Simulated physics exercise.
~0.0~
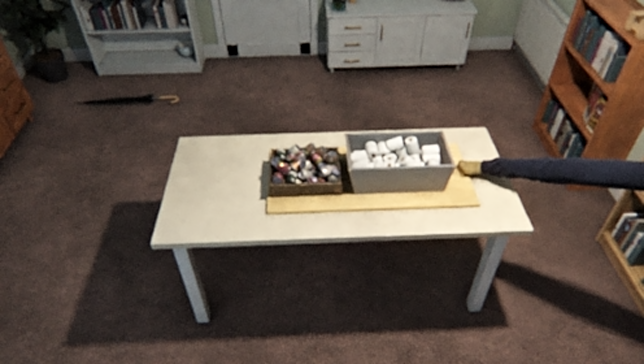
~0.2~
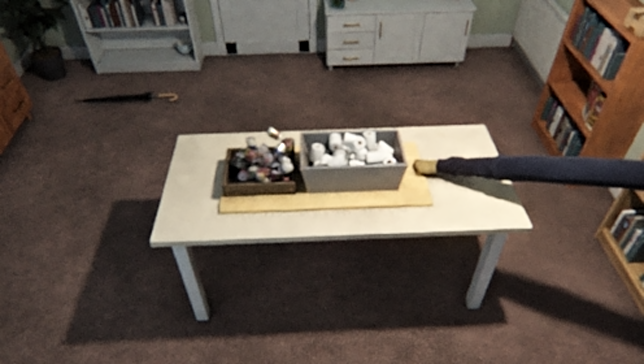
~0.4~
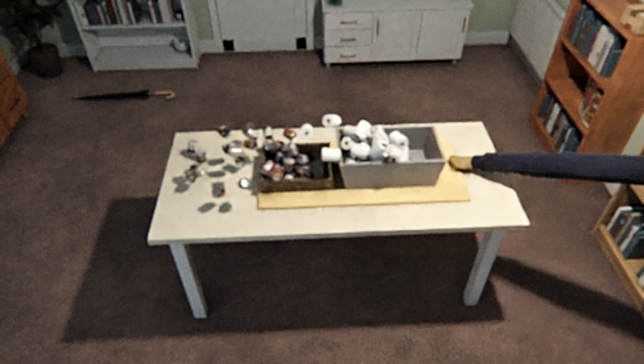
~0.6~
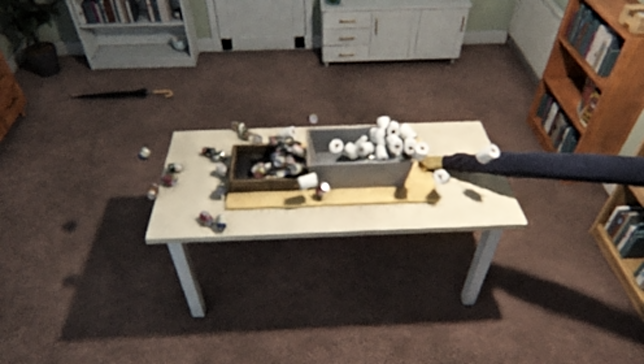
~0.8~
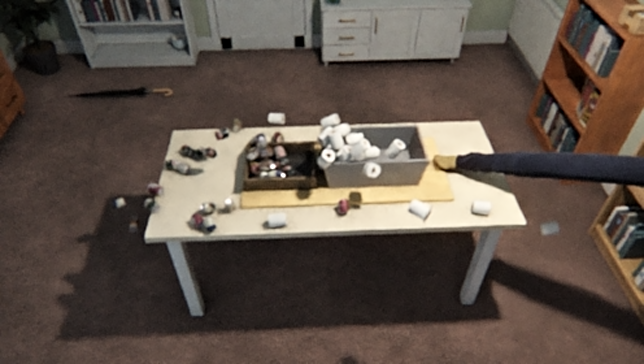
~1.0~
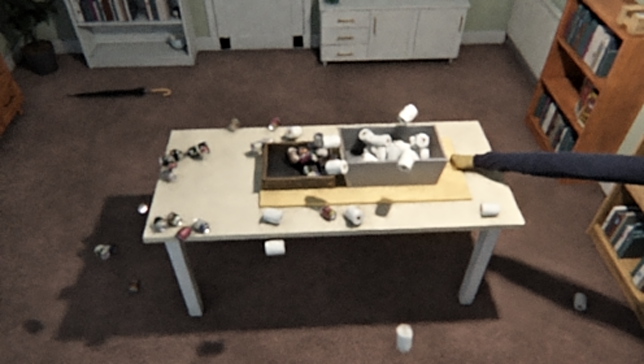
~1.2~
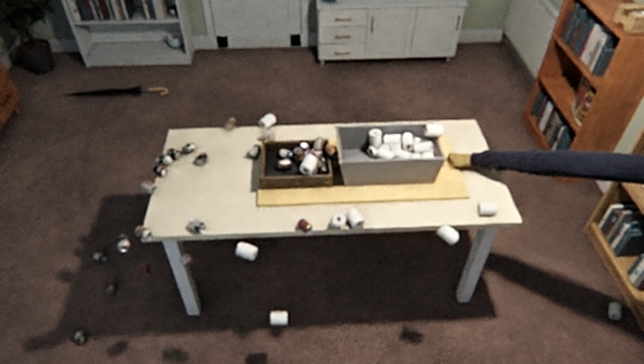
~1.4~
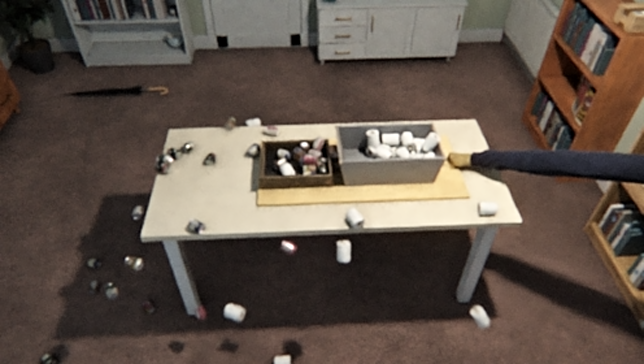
Two tubs on a board jerking left and right across a table, spilling small cans and white rolls onto tabletop and floor.
